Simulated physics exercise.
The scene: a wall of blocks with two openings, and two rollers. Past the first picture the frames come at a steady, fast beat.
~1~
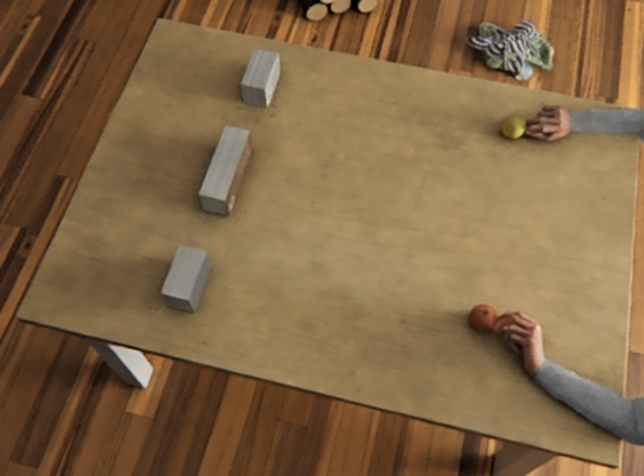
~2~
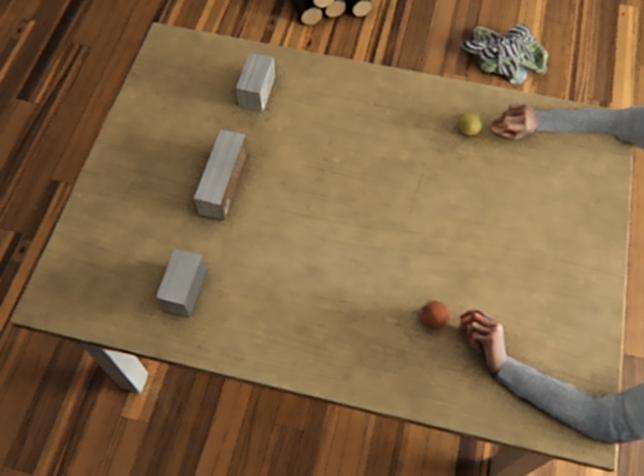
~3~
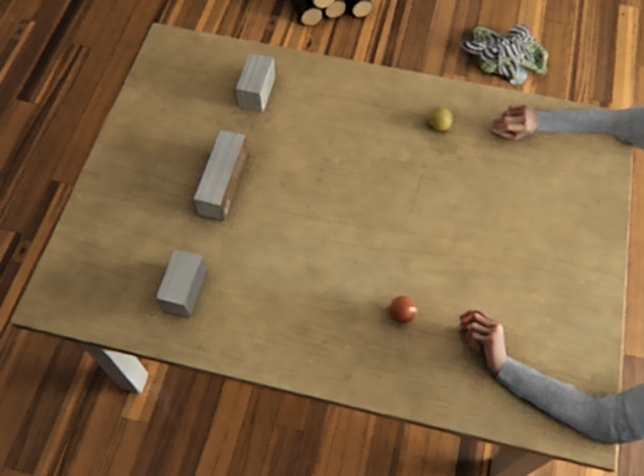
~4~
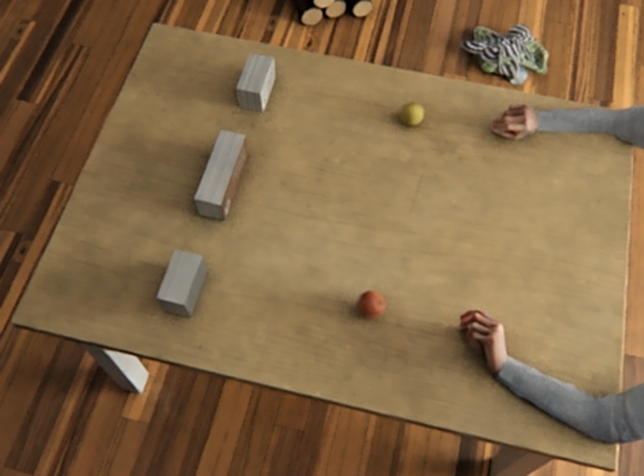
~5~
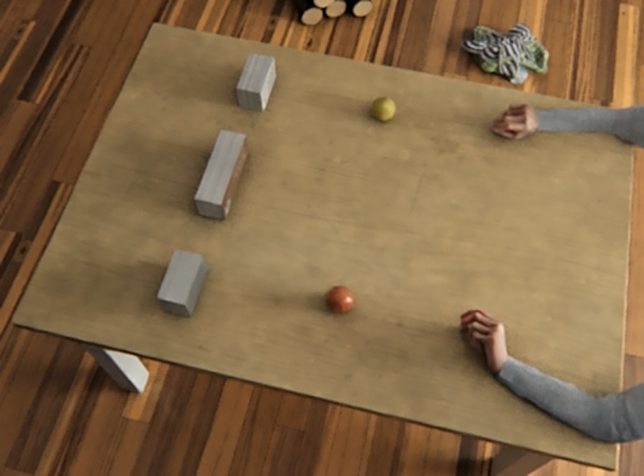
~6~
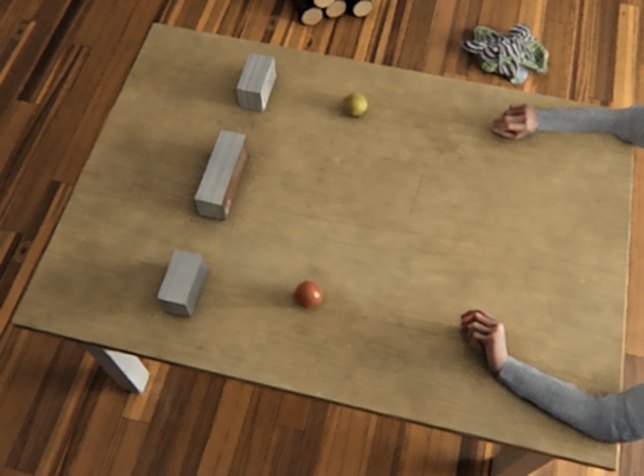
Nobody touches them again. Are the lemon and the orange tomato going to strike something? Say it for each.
The lemon bounces off, the orange tomato bounces off.
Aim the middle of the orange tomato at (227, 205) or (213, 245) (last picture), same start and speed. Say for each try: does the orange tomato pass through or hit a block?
Try by try, it strikes a block; rolls through.
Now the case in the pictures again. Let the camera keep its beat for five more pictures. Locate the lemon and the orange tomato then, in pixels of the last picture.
The lemon at (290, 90), the orange tomato at (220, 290).
Then, 0.24 s after the last picture, lemon coming back near (287, 92); orange tomato coming back near (219, 282).
Then, 0.88 s after the last picture, lemon coming back near (314, 104); orange tomato coming back near (242, 306).
By the end, the lemon hits a block; the orange tomato hits a block.
